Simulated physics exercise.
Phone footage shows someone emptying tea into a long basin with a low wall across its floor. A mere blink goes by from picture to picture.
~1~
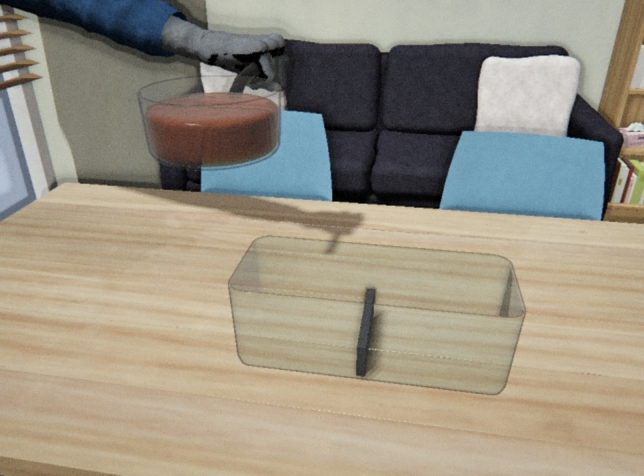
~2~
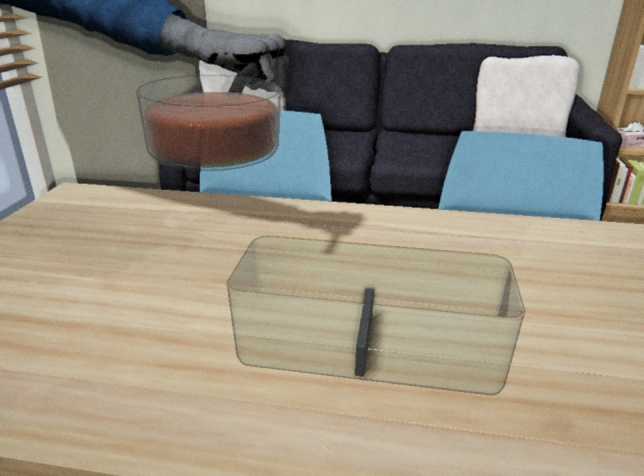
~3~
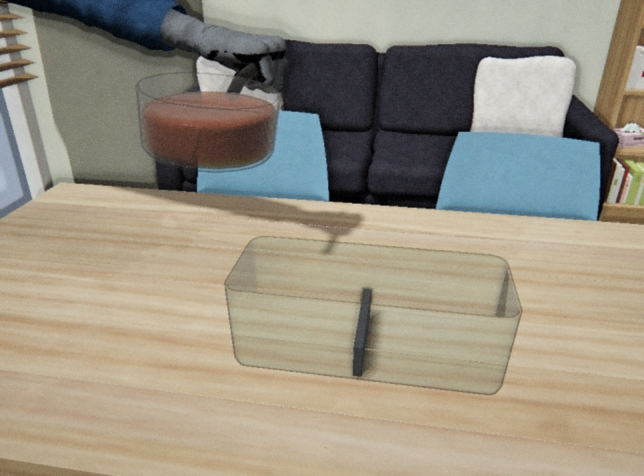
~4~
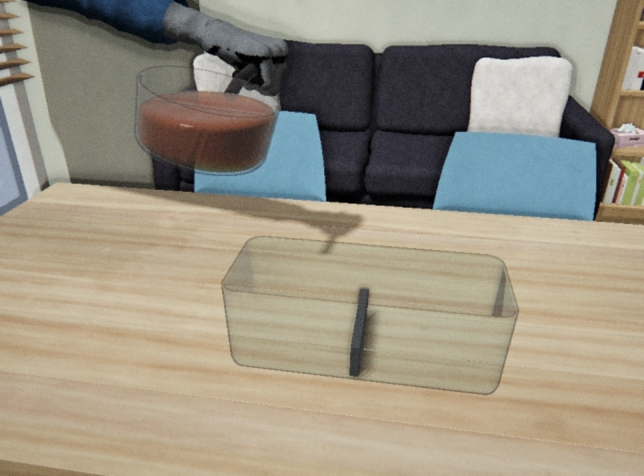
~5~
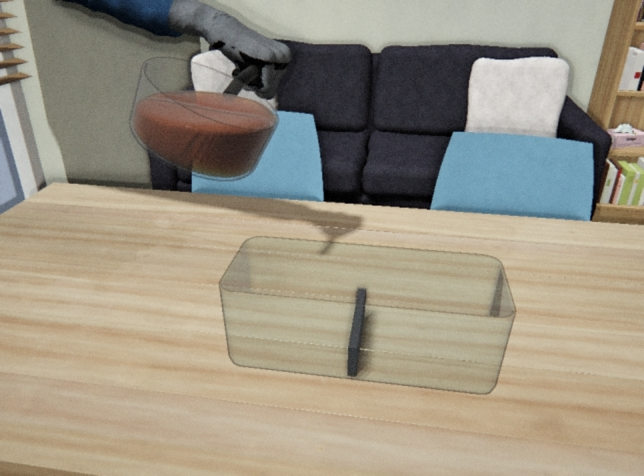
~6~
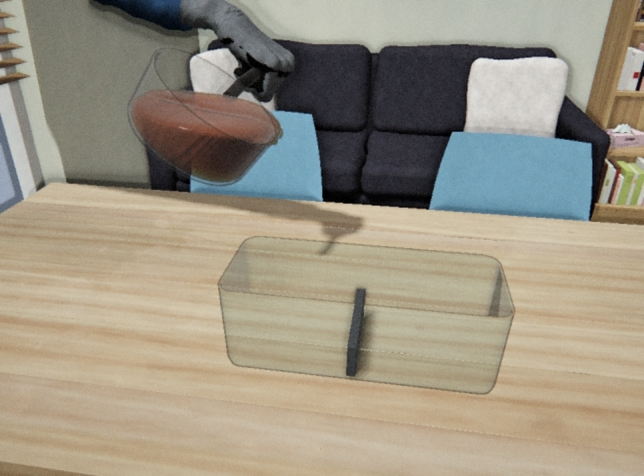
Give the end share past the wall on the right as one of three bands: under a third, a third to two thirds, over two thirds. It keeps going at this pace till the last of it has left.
Fails to reach a third.
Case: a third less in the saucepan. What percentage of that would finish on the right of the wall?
It works out near 10 percent.
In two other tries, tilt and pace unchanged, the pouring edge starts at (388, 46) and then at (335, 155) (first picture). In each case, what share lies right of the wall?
Near 75 % and 35 %.
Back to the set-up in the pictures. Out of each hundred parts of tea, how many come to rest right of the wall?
Roughly 15 in a hundred.
A moment on, the saucepan is tipped right over and 13 per cent is still to pour, 30 is left of the wall and 0 right of it.
Next, the saucepan is tipped right over and 2 per cent is still to pour, 77 is left of the wall and 1 right of it.
Then the saucepan is tipped right over and 0 per cent is still to pour, 75 is left of the wall and 14 right of it.
Later the saucepan is tipped right over and 0 per cent is still to pour, 75 is left of the wall and 14 right of it.
At rest 74 per cent lies left of the wall, 15 right of it and 11 outside.
